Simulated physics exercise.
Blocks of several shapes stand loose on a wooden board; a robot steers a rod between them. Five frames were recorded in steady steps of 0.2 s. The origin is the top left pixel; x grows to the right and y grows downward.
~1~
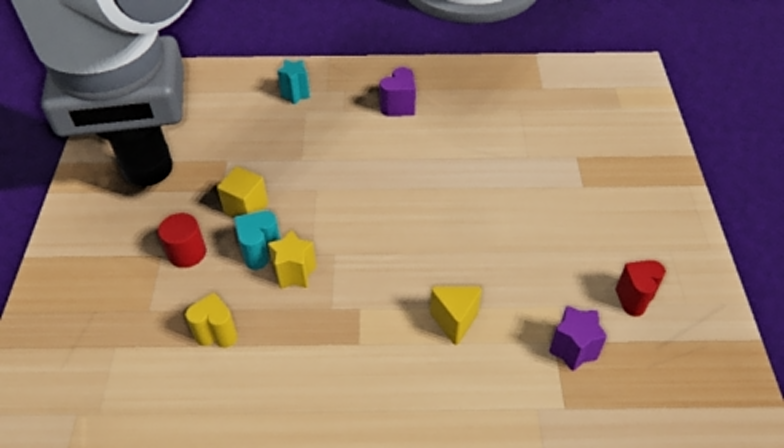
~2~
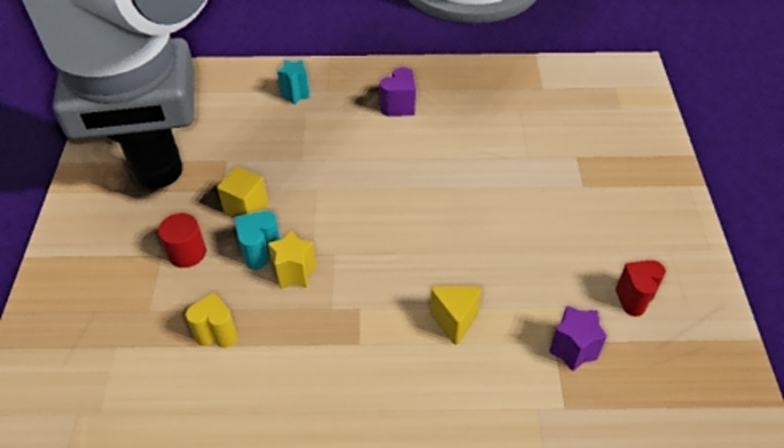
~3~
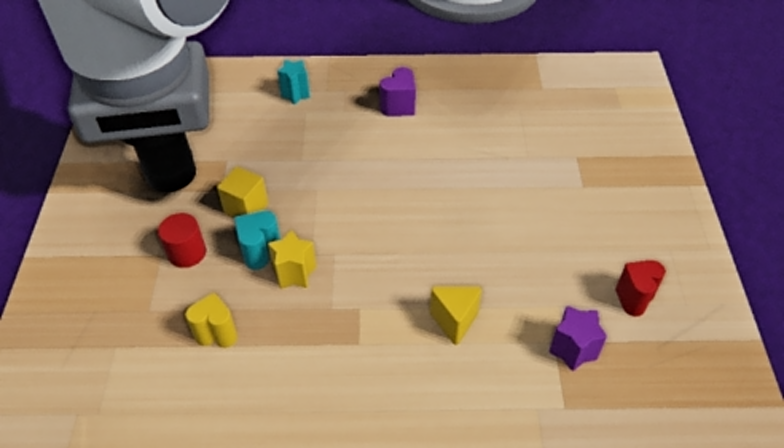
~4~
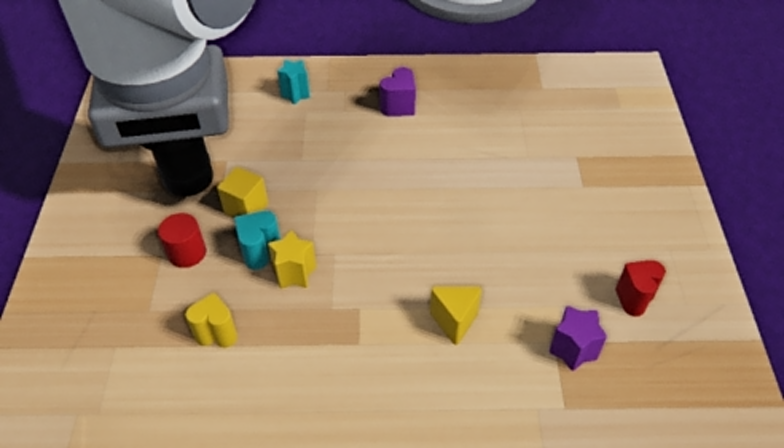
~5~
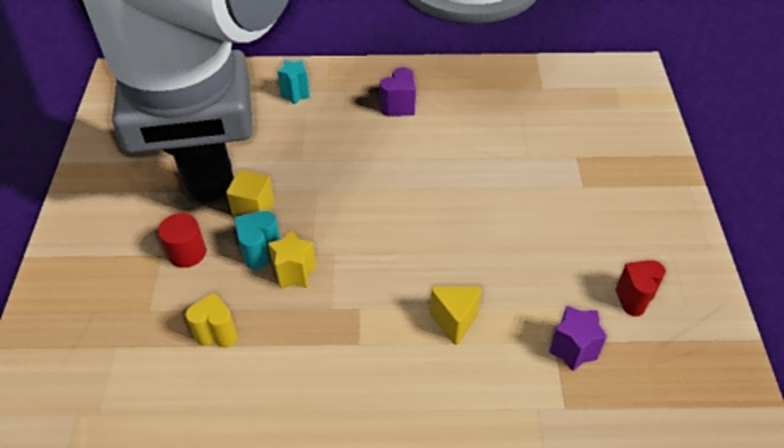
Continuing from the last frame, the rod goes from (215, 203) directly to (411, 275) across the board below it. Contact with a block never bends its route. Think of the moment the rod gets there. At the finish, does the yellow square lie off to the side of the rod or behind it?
I believe so.
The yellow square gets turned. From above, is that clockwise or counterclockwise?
Looking down on the board, it turns counter-clockwise.
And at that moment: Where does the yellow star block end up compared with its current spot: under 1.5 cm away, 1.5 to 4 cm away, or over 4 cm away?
It moves only a bit, under 1.5 cm.
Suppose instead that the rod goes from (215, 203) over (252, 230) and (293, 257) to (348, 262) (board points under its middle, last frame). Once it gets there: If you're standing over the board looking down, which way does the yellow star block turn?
It ends up turned anticlockwise.
The first path, step by step. One third of the way, rod at (275, 207); yellow square at (317, 198), turned 25° anticlockwise; turquoise heart-shaped block at (261, 234), turned 30° clockwise.
Two thirds of the way, rod at (341, 231); yellow square at (374, 201), turned 65° anticlockwise; turquoise heart-shaped block at (261, 236), turned 35° clockwise; yellow star block at (291, 251).
At the end, rod at (411, 257); yellow square at (380, 200), turned 80° anticlockwise; turquoise heart-shaped block at (261, 236), turned 35° clockwise; yellow star block at (291, 251); yellow triangle in place.
